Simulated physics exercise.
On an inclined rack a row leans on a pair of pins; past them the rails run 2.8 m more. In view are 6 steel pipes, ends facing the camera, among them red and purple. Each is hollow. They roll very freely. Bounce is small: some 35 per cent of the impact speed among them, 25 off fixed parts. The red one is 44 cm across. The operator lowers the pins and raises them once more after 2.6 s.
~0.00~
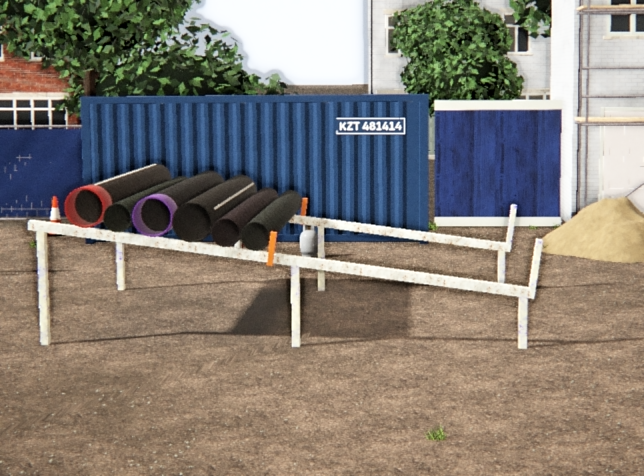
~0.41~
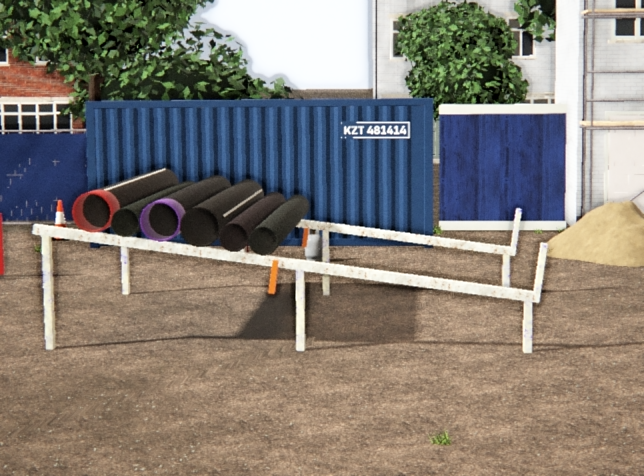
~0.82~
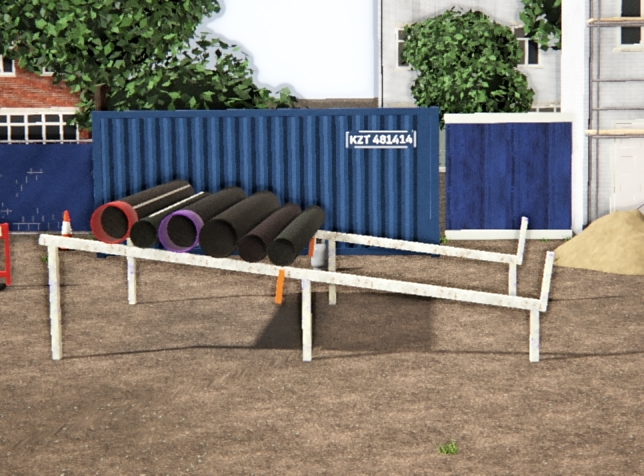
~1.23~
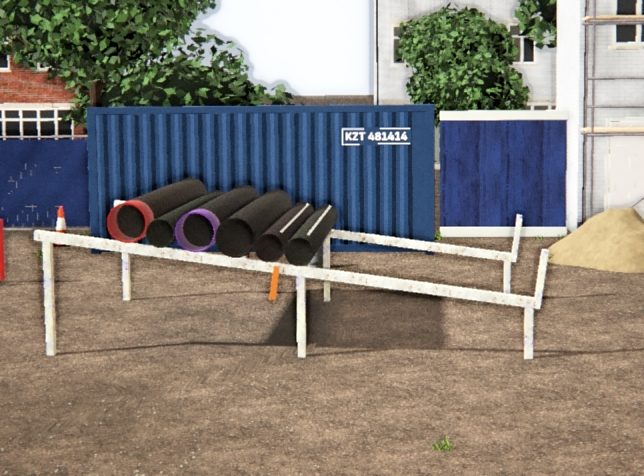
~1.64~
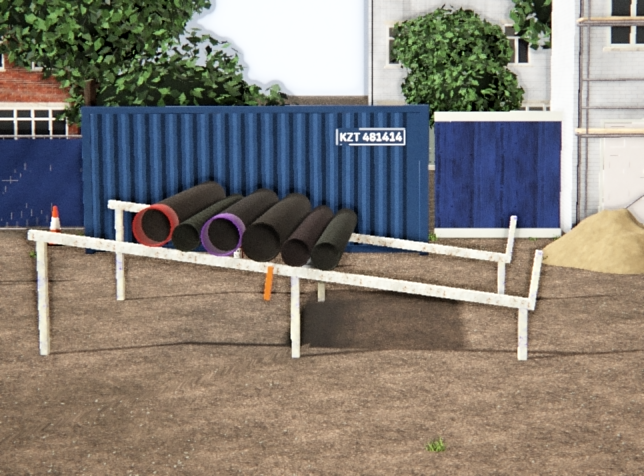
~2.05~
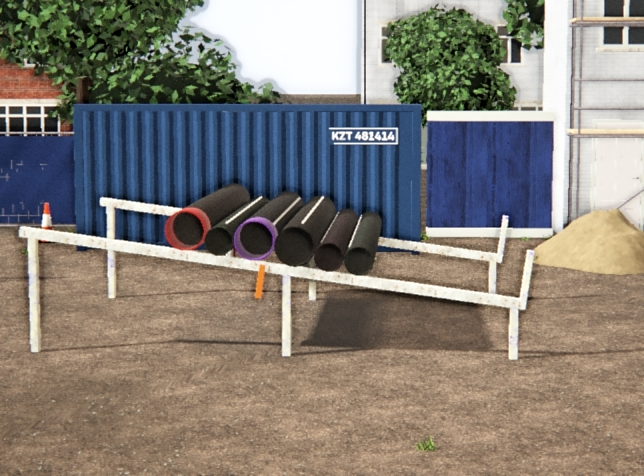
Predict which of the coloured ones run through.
The red one gets through; the purple one passes the pins.
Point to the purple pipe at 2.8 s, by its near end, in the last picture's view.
Near (355, 255).
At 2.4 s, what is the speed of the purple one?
About 1.5 m/s.
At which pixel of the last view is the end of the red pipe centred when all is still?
At about (378, 229).
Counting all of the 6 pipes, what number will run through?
In all, 6.
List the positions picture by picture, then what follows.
In the first frame, red (84, 208), purple (152, 217); pins up; the rack falls 8°.
In the second frame, red (92, 213), purple (160, 222); pins down; the first has rolled 5 cm.
In the third frame, red (110, 224), purple (179, 233); pins down; the first has rolled 15 cm.
In the fourth frame, red (127, 223), purple (195, 232); pins down; the first has rolled 40 cm.
In the fifth frame, red (152, 227), purple (221, 237); pins down; the first has rolled 75 cm.
In the sixth frame, red (185, 231), purple (254, 241); pins down; the first has rolled 120 cm.
By 2.4 s, red is on the rails, 40 cm above the pins, rolling right; purple is on the rails, 35 cm below the pins, rolling right; 4 through so far.
By 2.8 s, red is in the air, 20 cm below the pins, rolling right; purple is on the rails, 95 cm below the pins, rolling right; 6 through so far.
Finally (4.7 s), red is up on others, 115 cm below the pins; purple is on the rails, 150 cm below the pins; 6 through so far.
